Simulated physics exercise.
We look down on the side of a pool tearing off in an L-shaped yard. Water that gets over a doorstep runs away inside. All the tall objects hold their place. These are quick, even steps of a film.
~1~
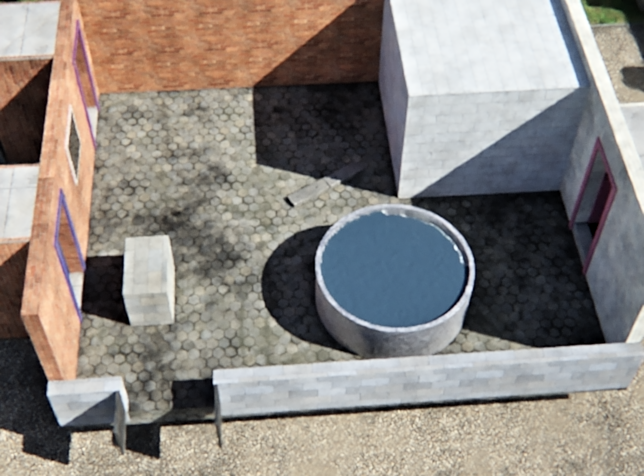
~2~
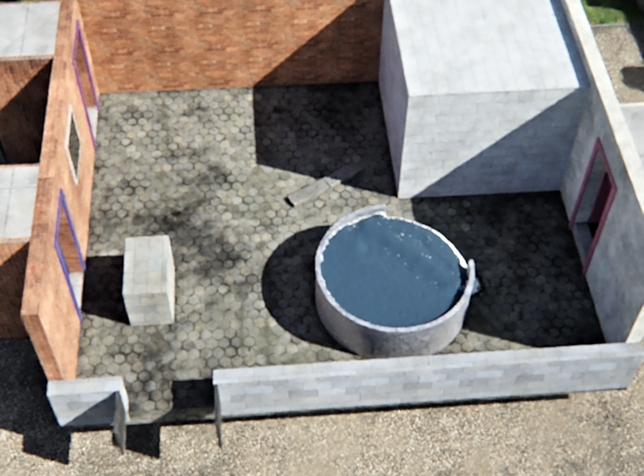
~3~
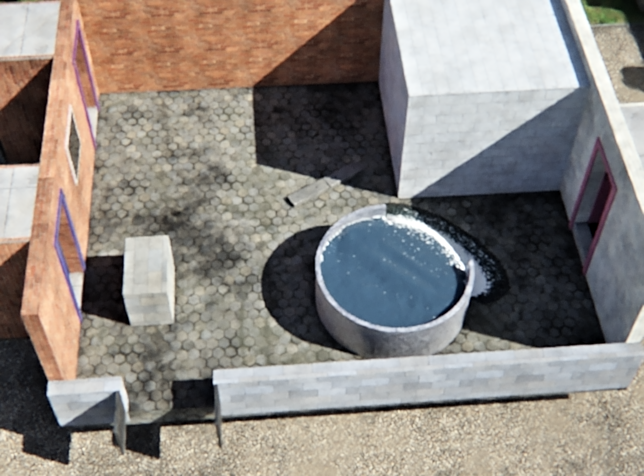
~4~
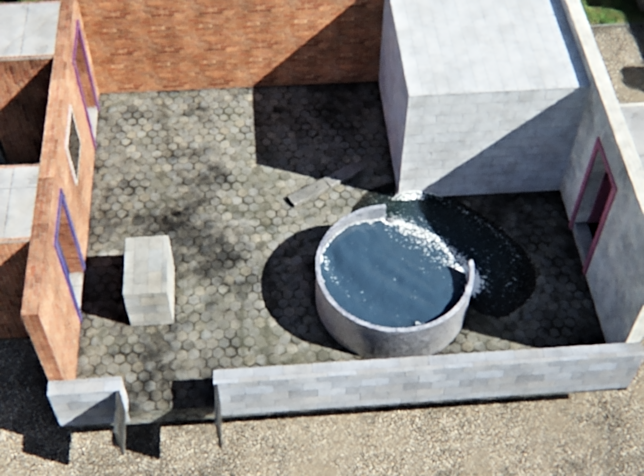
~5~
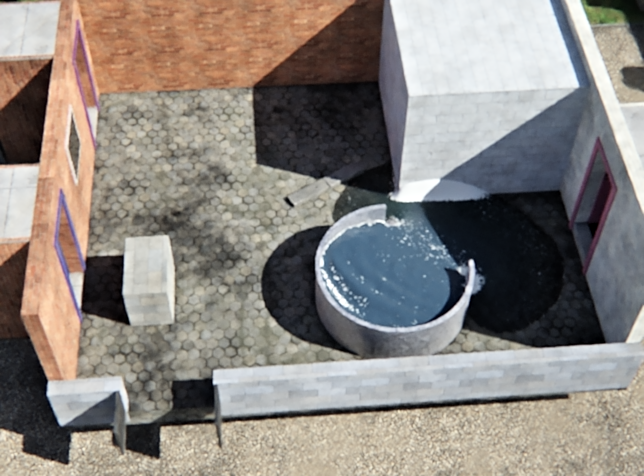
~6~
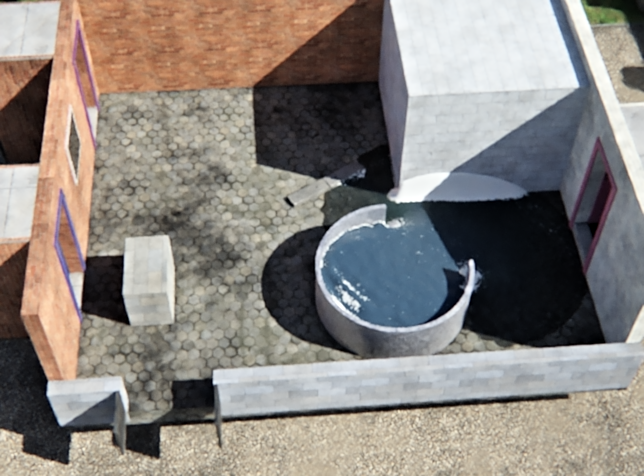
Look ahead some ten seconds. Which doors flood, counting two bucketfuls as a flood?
One by one: The pink door takes more than that; the purple door stays under that; the blue door stays under that.
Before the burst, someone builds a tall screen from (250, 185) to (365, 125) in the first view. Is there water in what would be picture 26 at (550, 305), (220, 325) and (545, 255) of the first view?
One after the other: Awash, free of water, wet.
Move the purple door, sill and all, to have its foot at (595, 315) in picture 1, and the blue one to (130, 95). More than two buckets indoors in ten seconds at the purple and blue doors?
Then: The purple one goes over, the blue one stays under.
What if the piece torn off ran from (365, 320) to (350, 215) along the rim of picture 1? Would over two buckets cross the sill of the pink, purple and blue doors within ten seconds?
In short: The pink door takes less, the purple door floods, the blue door lets more in.
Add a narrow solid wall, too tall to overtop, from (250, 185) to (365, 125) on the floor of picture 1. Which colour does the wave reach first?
First comes the door marked pink.
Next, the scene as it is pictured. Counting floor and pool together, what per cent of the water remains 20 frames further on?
Roughly 94 per cent.
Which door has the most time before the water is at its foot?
The purple one.
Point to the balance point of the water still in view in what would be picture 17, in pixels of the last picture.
I would point to (460, 256).
A moment on, water covers 25 % of the floor; the pink door under two buckets in, the purple door not reached, the blue door not reached.
Next, water covers 35 % of the floor; the pink door far over two buckets in, the purple door not reached, the blue door not reached.
Then, water covers 50 % of the floor; the pink door far over two buckets in, the purple door not reached, the blue door not reached.
Later, water covers 70 % of the floor; the pink door far over two buckets in, the purple door not reached, the blue door wet at the sill, nothing in.
In the end, water covers 95 % of the floor; the pink door far over two buckets in, the purple door wet at the sill, nothing in, the blue door under two buckets in.
